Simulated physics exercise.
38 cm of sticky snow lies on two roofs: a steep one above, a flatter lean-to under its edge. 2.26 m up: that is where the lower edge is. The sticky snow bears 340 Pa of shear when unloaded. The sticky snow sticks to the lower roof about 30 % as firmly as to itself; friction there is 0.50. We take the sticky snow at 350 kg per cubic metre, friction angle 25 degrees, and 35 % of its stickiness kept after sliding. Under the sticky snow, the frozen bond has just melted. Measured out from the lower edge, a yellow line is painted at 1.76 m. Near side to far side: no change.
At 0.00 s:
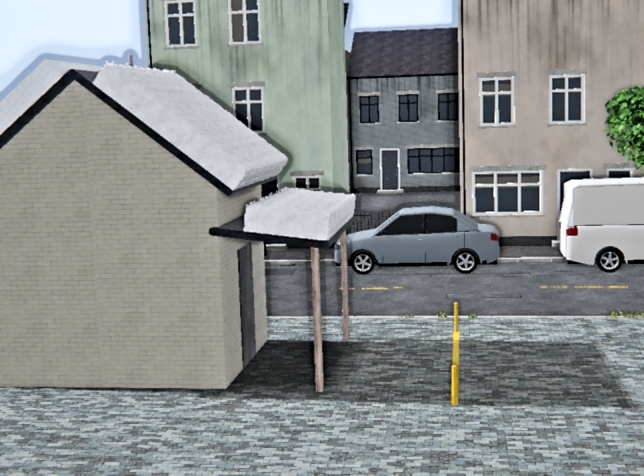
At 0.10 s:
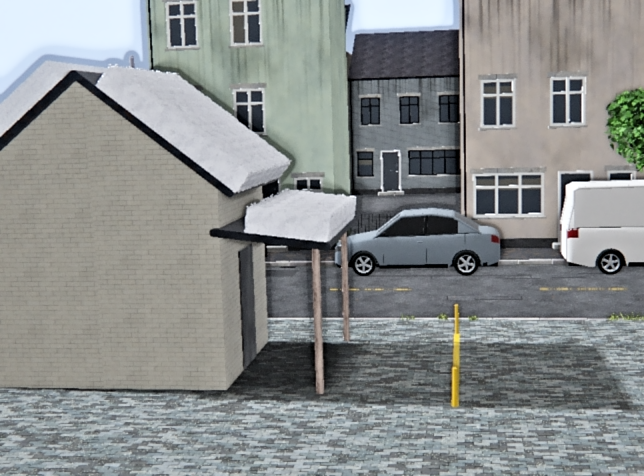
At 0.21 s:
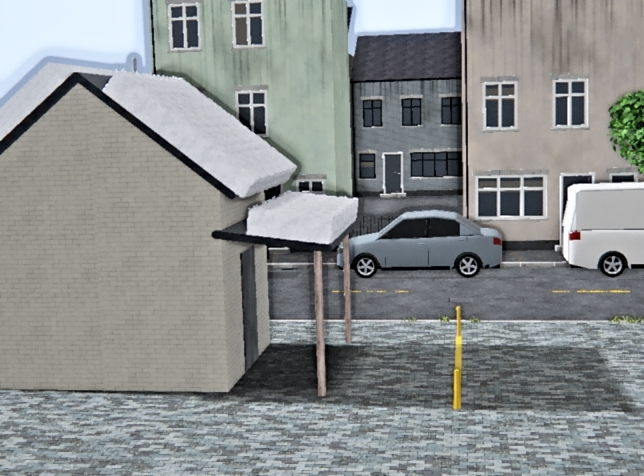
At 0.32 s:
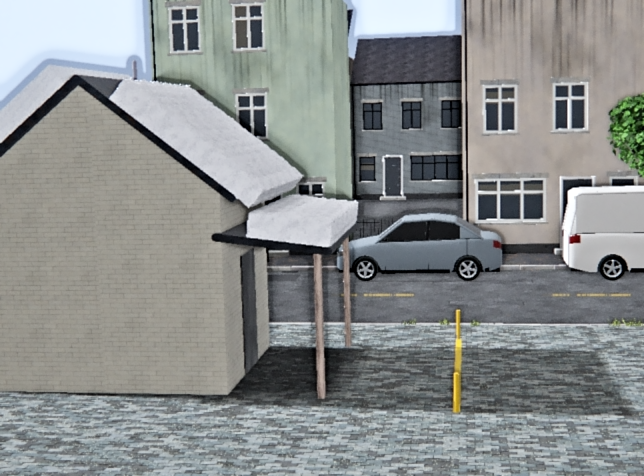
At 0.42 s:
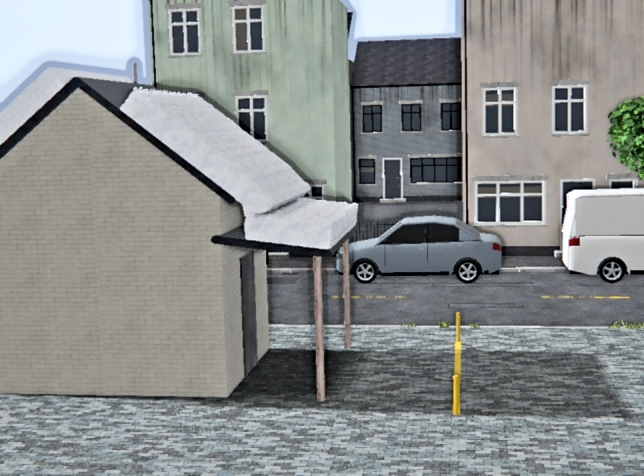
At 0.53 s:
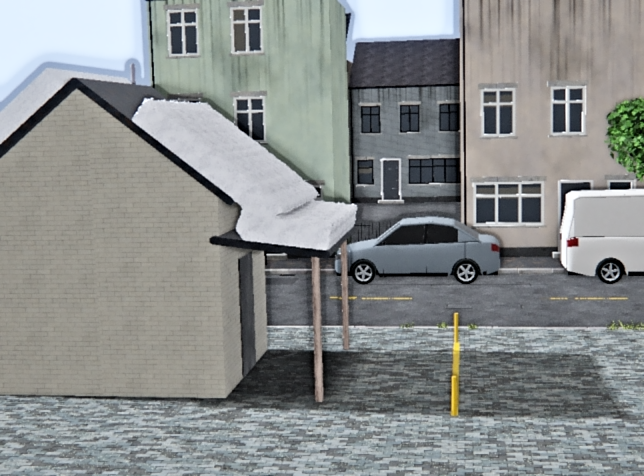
At first, thick snow covers the steep roof of a brick building, with more snow on the flatter lean-to below, while a car and a van stand on the street behind. The upper snow then slides down to the right in one piece, baring roof near the ridge and pushing over the lean-to's snow.
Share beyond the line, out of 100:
28 %.
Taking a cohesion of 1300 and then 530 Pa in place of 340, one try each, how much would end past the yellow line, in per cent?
The two runs give near 0 % and near 20 % respectively.
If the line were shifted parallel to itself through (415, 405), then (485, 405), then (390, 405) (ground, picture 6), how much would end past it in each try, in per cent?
First try 40 per cent, second 20 per cent, third 50 per cent.
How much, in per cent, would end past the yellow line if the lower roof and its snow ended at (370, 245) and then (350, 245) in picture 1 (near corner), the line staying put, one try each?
Close to 16 % on the first try, close to 20 % on the next.
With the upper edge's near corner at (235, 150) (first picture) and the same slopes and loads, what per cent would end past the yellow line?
Share past the line: About 45 %.
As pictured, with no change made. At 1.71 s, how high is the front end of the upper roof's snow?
Somewhere around 0.0 metres, I'd say.
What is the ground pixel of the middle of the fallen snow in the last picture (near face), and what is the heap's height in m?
The heap centres close to (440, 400) and stands about 0.4 m tall.
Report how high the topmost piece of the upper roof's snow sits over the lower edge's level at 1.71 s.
At that moment the top of the snow is about 0.6 m above the lower edge.
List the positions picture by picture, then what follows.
In the first frame, leading edge of the sticky snow at (234, 180).
In the second frame, leading edge of the sticky snow at (236, 183), its middle shifted 3.2 cm, 1 % of it past the upper edge, in one piece.
In the third frame, leading edge of the sticky snow at (242, 177), its middle shifted 12 cm, 5 % of it past the upper edge, in one piece.
In the fourth frame, leading edge of the sticky snow at (250, 184), its middle shifted 26 cm, 10 % of it past the upper edge, in one piece.
In the fifth frame, leading edge of the sticky snow at (260, 192), its middle shifted 45 cm, 18 % of it past the upper edge, in one piece.
In the sixth frame, leading edge of the sticky snow at (270, 198), its middle shifted 68 cm, 27 % of it past the upper edge, in one piece.
After 1.07 s, none is below the lower edge and 0 % is past the line.
After 1.71 s, 49 % is below the lower edge and 6 % is past the line.
After 2.36 s, 64 % is below the lower edge and 28 % is past the line.
After 3.00 s, 65 % is below the lower edge and 28 % is past the line.
After 3.90 s, at the end, 66 % is below the lower edge and 28 % is past the line.
